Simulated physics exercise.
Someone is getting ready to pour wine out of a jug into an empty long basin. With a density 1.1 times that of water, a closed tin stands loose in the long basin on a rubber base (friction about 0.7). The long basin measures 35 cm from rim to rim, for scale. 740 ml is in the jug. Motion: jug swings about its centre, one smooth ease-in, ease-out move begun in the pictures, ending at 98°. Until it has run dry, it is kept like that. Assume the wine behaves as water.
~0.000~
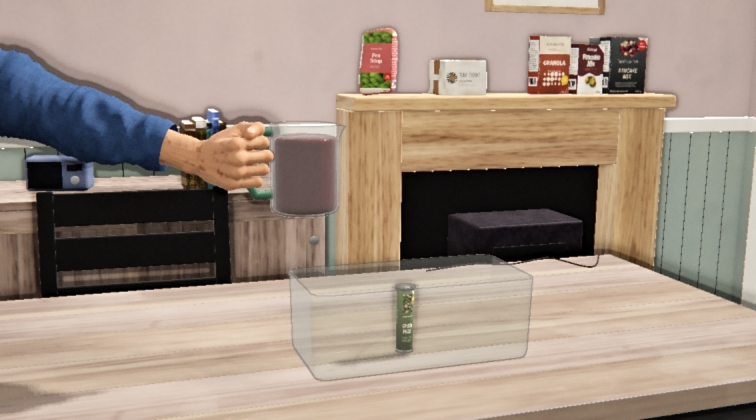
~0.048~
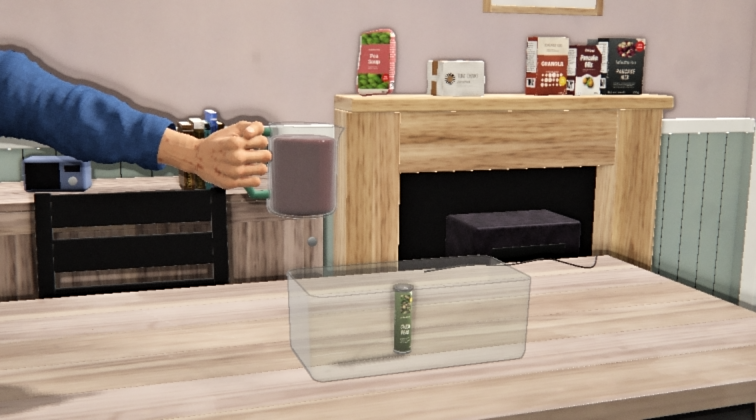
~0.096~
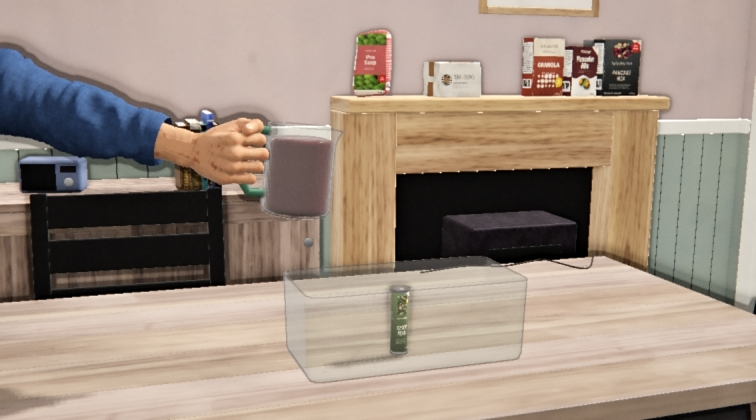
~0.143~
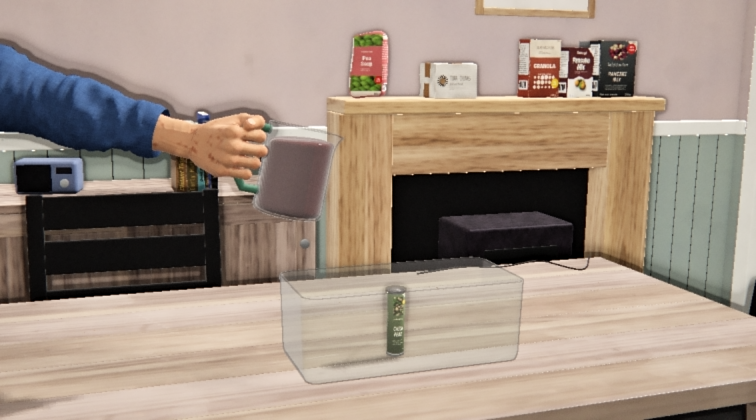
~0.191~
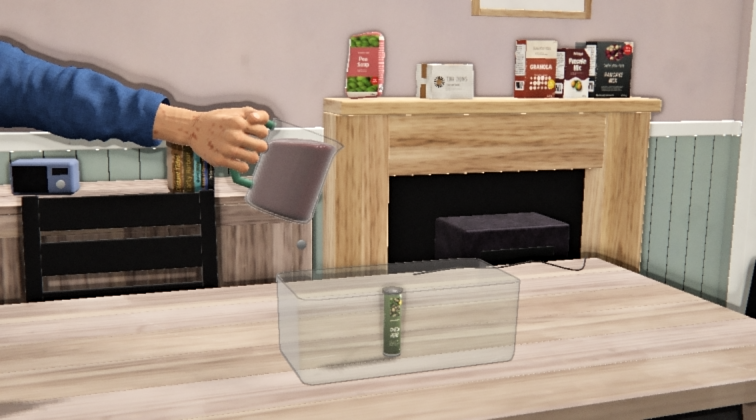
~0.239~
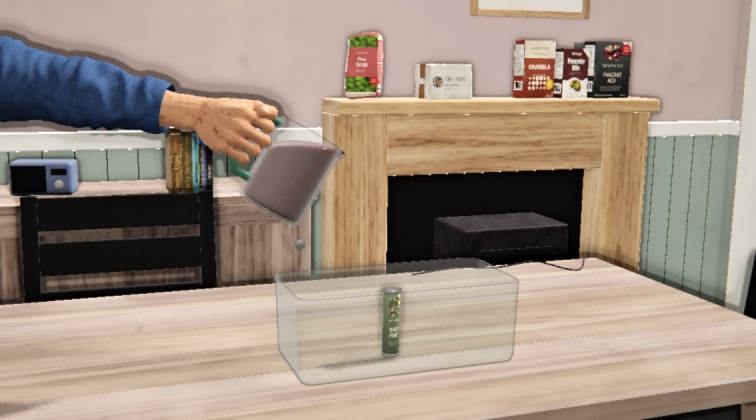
In a living room, a hand tilting a jug of dark wine rightward above a clear basin holding a small green tin.
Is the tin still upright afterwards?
My guess is it's going to keel over.
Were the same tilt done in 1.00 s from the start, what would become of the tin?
Tips over.
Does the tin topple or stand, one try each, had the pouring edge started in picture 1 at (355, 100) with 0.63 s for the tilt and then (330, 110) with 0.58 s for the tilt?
The tin stays vertical the first time and overturns the second time.
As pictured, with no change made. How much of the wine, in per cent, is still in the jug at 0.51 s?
Around 68 in a hundred.
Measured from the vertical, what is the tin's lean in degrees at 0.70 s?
5°.
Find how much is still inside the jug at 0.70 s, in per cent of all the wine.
I'd say some 28 per cent remains.
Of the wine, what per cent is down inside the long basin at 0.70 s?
Roughly 46 per cent.
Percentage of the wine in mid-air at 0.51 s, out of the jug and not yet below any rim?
It comes to about 24 percent.
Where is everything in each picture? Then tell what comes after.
In the first picture, it leans 0°; its right rim is at (346, 125); the wine meets the walls at (272, 138) and (336, 136); the long basin's rim runs from (300, 283) to (512, 267); the tin's top is at (405, 290).
In the second picture, it leans 1°; its right rim is at (345, 127); the wine meets the walls at (270, 138) and (335, 138).
In the third picture, it leans 6°; its right rim is at (344, 131); the wine meets the walls at (268, 138) and (332, 140).
In the fourth picture, it leans 12°; its right rim is at (344, 137); the wine meets the walls at (268, 140) and (332, 142).
In the fifth picture, it leans 21°; its right rim is at (344, 146); the wine meets the walls at (262, 155) and (335, 145).
In the sixth picture, it leans 31°; its right rim is at (346, 155); the wine meets the walls at (257, 163) and (341, 148).
By 0.51 s the tilt is 89° and 69 per cent is still to pour; the tin stands where it began.
By 0.70 s the tilt is 98° and 29 per cent is still to pour; the tin stands where it began.
By 0.91 s the tilt is 98° and 10 per cent is still to pour; the tin lies on its side.
By 1.13 s the tilt is 98° and 4 per cent is still to pour; the tin lies on its side.
At rest the tin lies on its side.
